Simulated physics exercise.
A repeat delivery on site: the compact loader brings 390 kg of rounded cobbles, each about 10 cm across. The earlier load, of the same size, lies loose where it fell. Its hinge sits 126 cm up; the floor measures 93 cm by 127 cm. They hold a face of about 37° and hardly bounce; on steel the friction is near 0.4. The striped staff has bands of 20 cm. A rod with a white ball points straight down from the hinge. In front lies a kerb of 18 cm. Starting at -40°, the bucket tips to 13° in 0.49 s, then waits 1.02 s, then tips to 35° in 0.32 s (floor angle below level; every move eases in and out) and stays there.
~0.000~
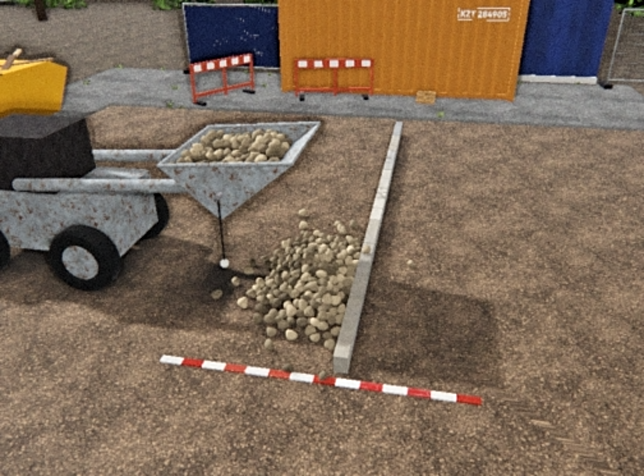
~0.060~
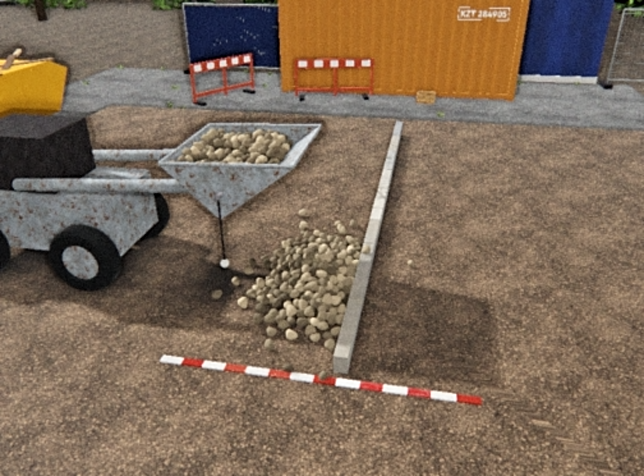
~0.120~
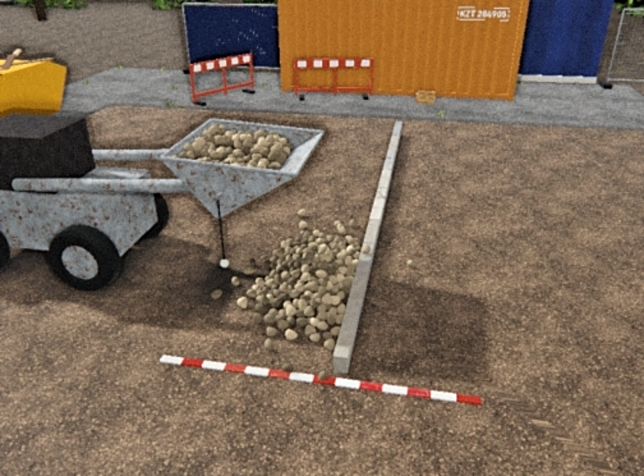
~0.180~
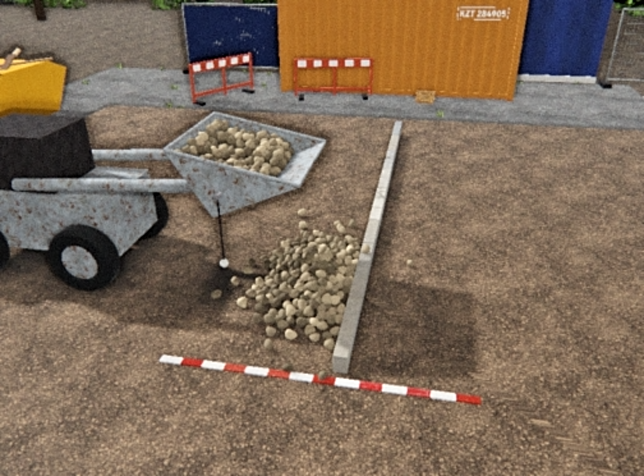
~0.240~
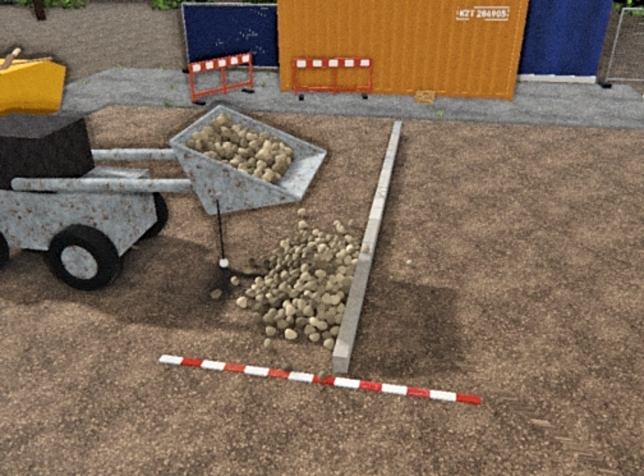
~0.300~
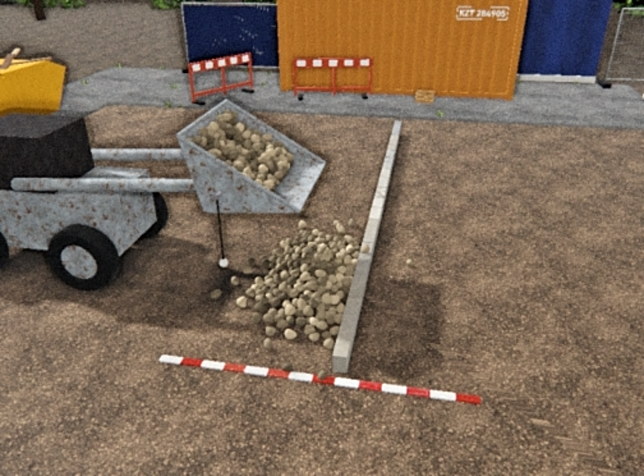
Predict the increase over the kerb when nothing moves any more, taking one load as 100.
Close to 6 parts in a hundred.
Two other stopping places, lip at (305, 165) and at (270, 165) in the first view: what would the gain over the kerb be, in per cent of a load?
Near 20 per cent from the first place, 0 from the second.
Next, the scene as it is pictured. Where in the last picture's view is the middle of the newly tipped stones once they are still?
Their middle is at about (329, 267).
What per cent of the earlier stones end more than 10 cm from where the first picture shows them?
Roughly 0 per cent of them.
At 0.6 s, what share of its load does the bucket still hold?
Roughly 100 per cent is still inside.
After 0.4 s the floor is at 8°; in per cent of one load, 100 in the bucket, 100 on this side of the kerb; the foremost stones are at (360, 274).
After 0.6 s the floor is at 13°; in per cent of one load, 100 in the bucket, 100 on this side of the kerb; the foremost stones are at (360, 274).
After 2.3 s the floor is at 35°; in per cent of one load, 15 in the bucket, 179 on this side of the kerb, 5 over the kerb; the foremost stones are at (432, 302).
After 5.1 s the floor is at 35°; in per cent of one load, 0 in the bucket, 193 on this side of the kerb, 7 over the kerb; the foremost stones are at (436, 308). Net gain over the kerb, 6.
